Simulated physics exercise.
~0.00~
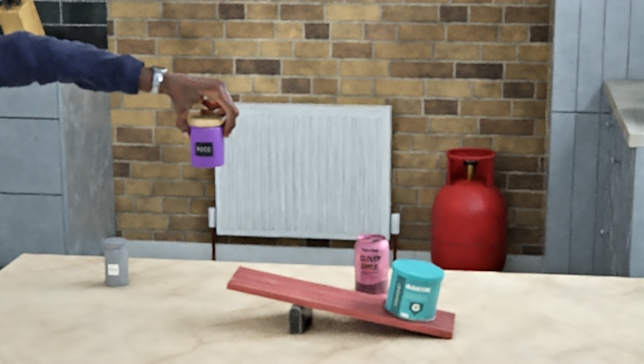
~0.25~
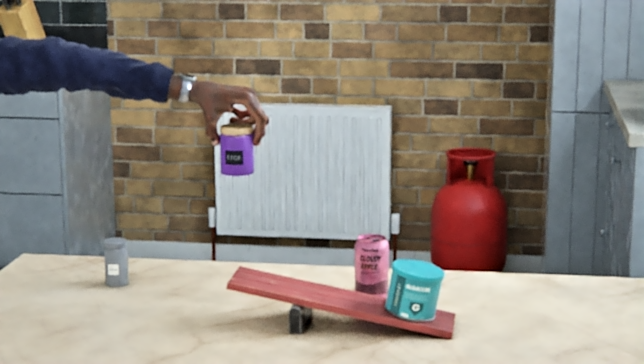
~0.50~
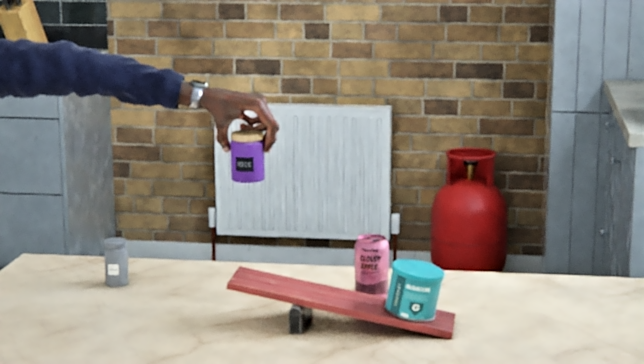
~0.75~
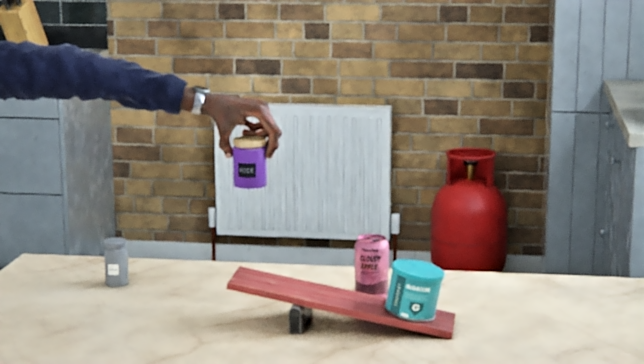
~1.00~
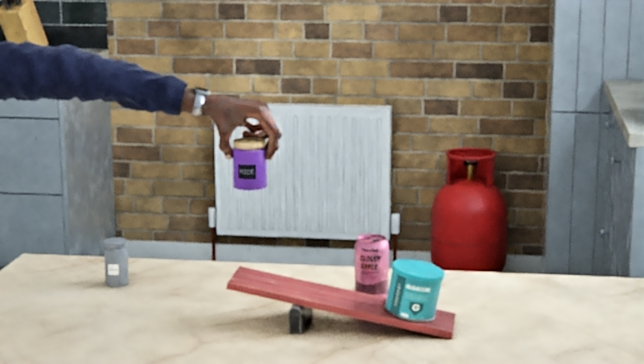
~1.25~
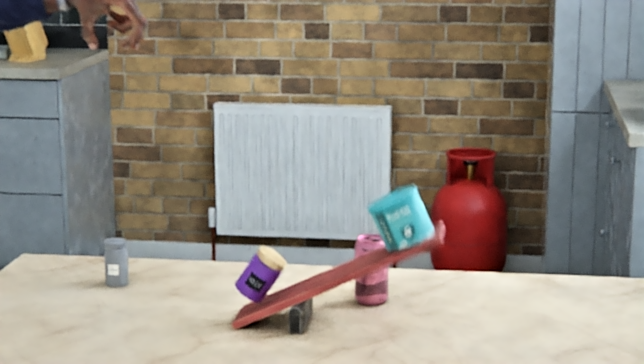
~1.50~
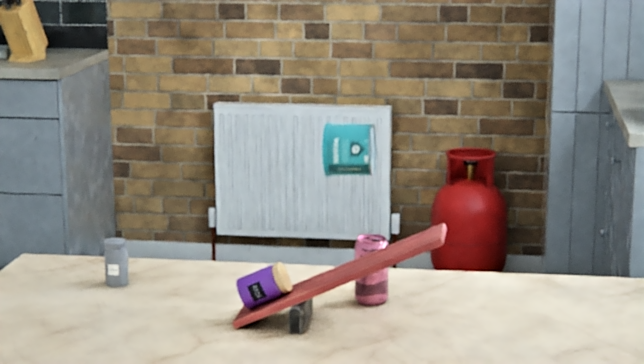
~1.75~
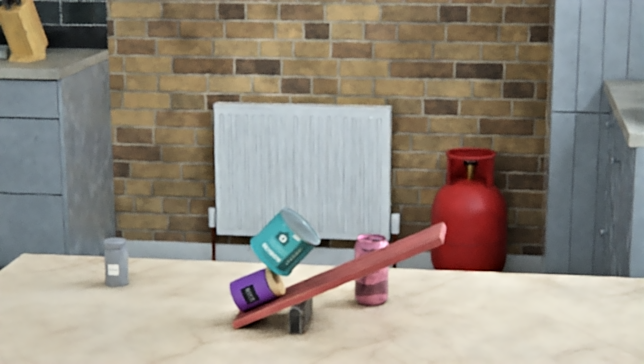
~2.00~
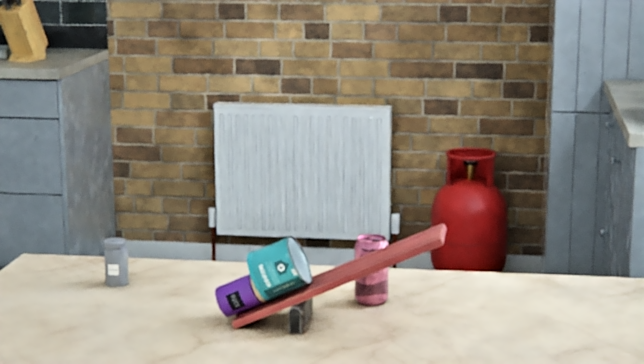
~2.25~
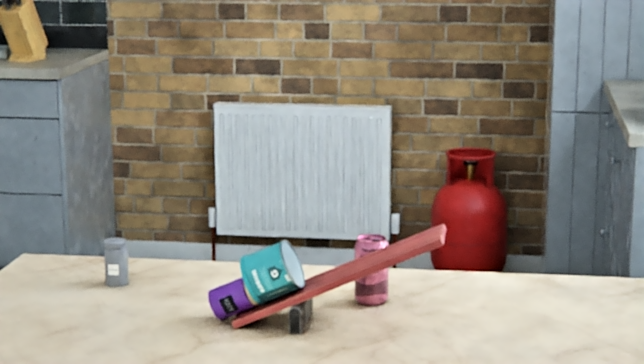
A purple jar, held by a hand, moves rightward over the raised left end of a red plank resting on a small block, with a turquoise tub on its low right end. The hand lets go and draws back, and the jar drops onto the plank, tipping it the other way. The tub is flung upward and leftward, while the jar topples onto its side. The tub comes down against the jar, and both slide slightly left. They end lying together on the lowered left end, with the pink can and grey shaker still upright.
